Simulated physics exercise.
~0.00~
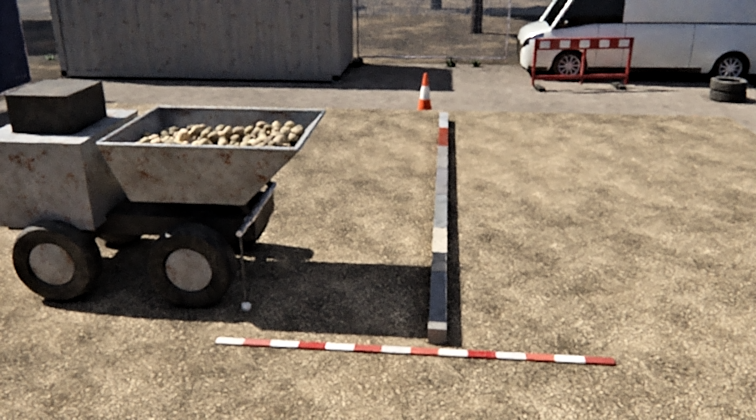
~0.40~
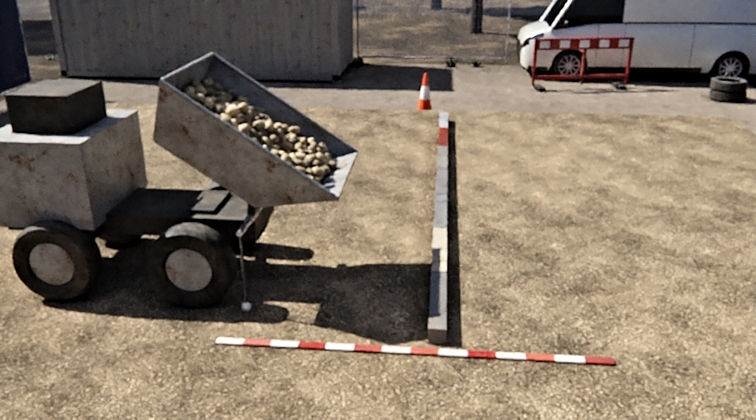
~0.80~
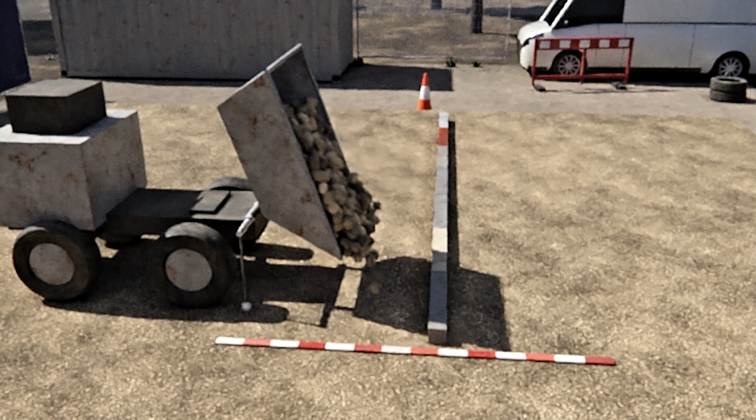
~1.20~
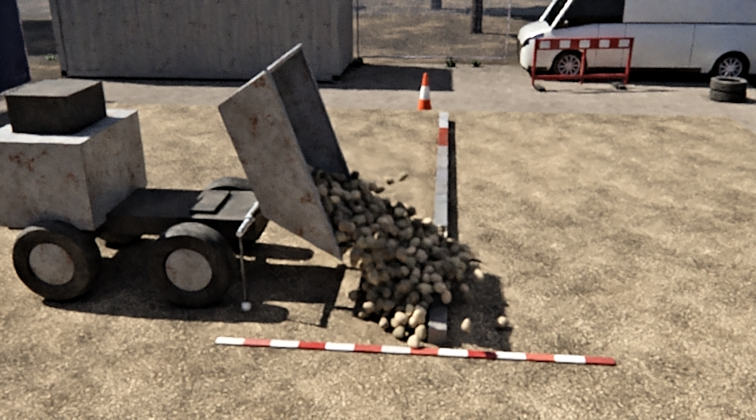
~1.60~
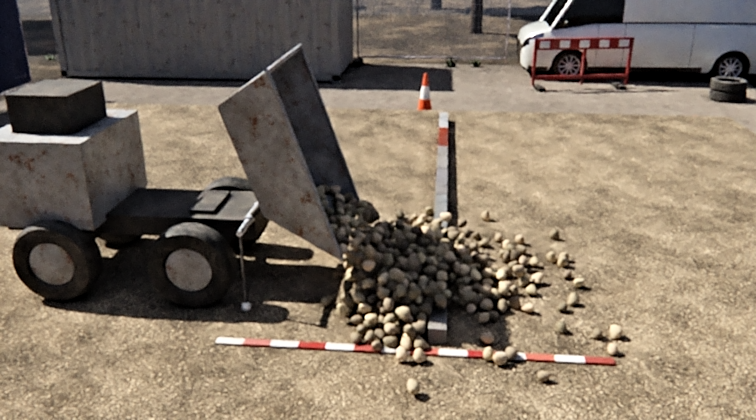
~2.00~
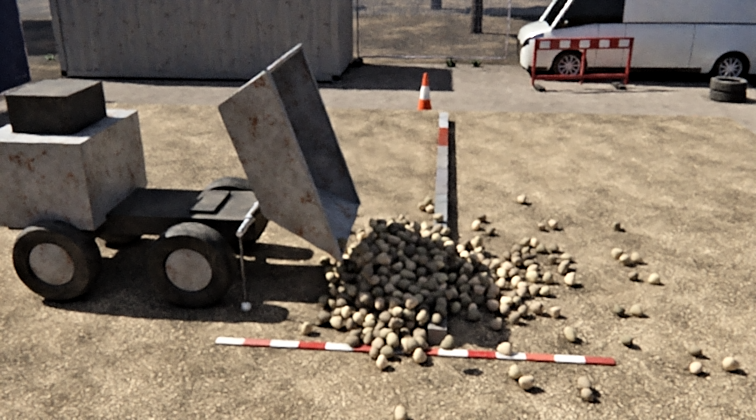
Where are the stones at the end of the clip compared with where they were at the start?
At the start the stones sit in the raised skip of the dumper on the left. At the end they lie on the ground, lower and further right, heaped around the kerb with some scattered beyond it.
